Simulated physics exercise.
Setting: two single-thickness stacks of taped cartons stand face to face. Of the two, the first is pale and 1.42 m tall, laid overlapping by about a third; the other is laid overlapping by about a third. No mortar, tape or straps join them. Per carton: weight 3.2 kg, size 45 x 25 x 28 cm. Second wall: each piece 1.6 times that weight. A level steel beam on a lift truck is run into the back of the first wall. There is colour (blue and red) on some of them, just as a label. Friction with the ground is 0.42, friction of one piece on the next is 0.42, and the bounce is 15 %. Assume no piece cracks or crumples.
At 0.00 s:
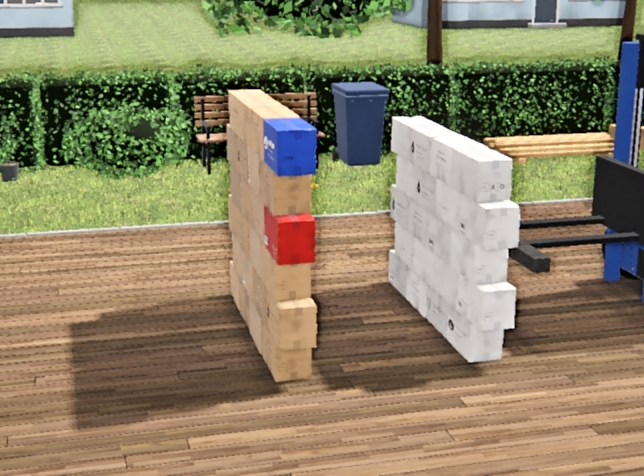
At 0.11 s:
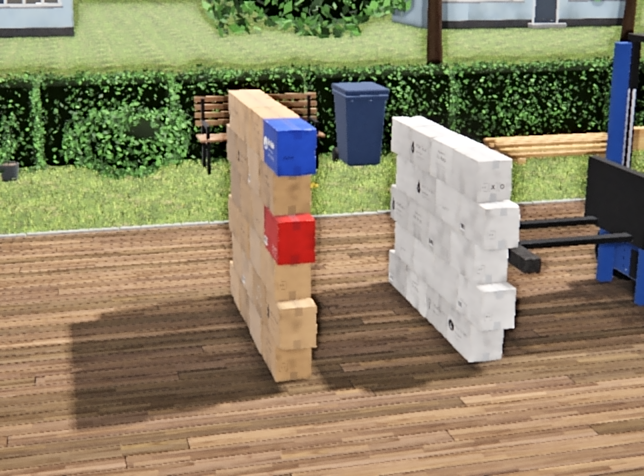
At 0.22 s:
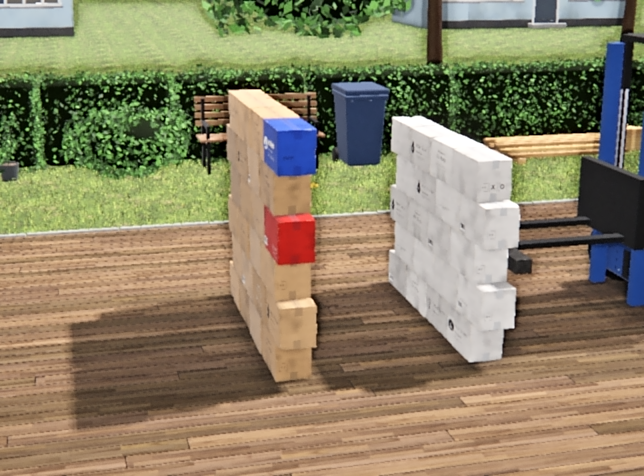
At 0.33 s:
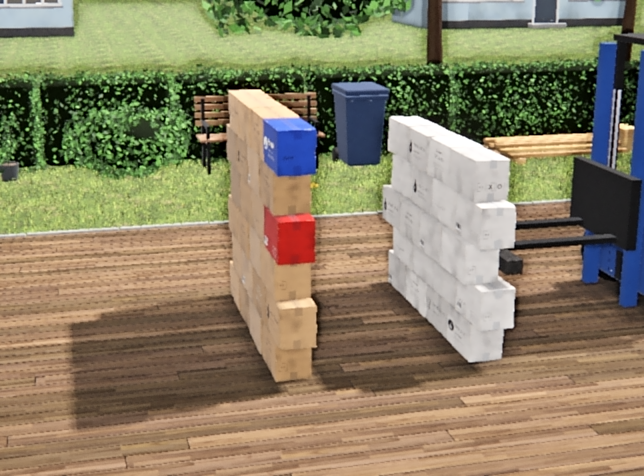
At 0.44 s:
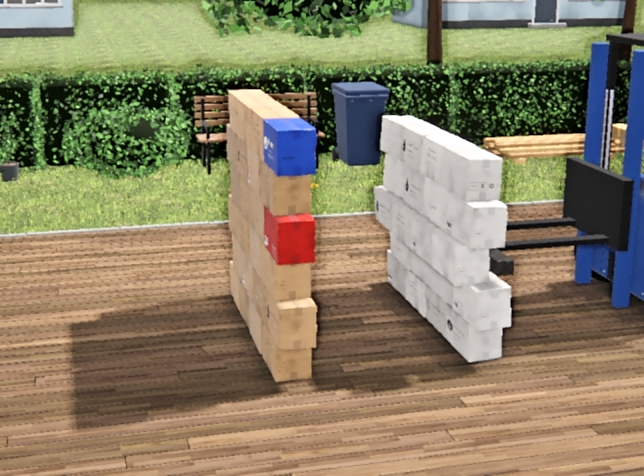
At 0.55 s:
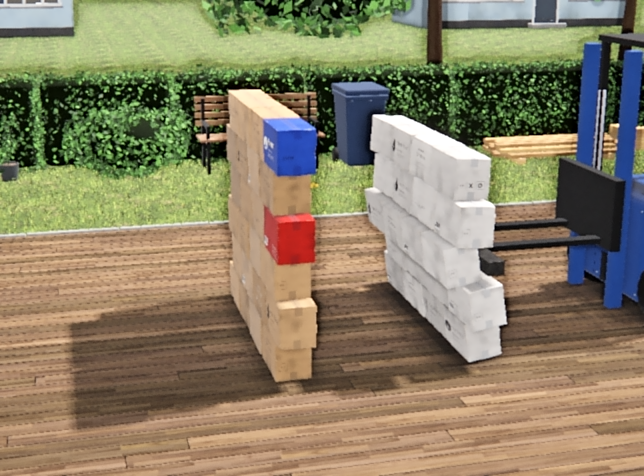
A blue forklift moves left and its forks push the upper white blocks leftward.
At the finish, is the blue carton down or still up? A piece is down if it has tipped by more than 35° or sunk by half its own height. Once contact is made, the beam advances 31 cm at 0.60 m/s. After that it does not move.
It is still up.
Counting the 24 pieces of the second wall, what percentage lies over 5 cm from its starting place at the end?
10 percent of them have shifted.
Around 0.74 s, 0 of the pale wall down; none of the 24 cartons of the second wall down; blue carton unmoved.
Around 1.04 s, 15 of the pale wall down; none of the 24 cartons of the second wall down; blue carton unmoved.
Around 1.32 s, 15 of the pale wall down; none of the 24 cartons of the second wall down, 10 disturbed; blue carton displaced 24 mm.
Finally (2.5 s), 15 of the pale wall down; none of the 24 cartons of the second wall down, 7 disturbed; blue carton unmoved; red carton unmoved. Seen by the last camera, middles, blue carton near (288, 146), red carton near (287, 234).
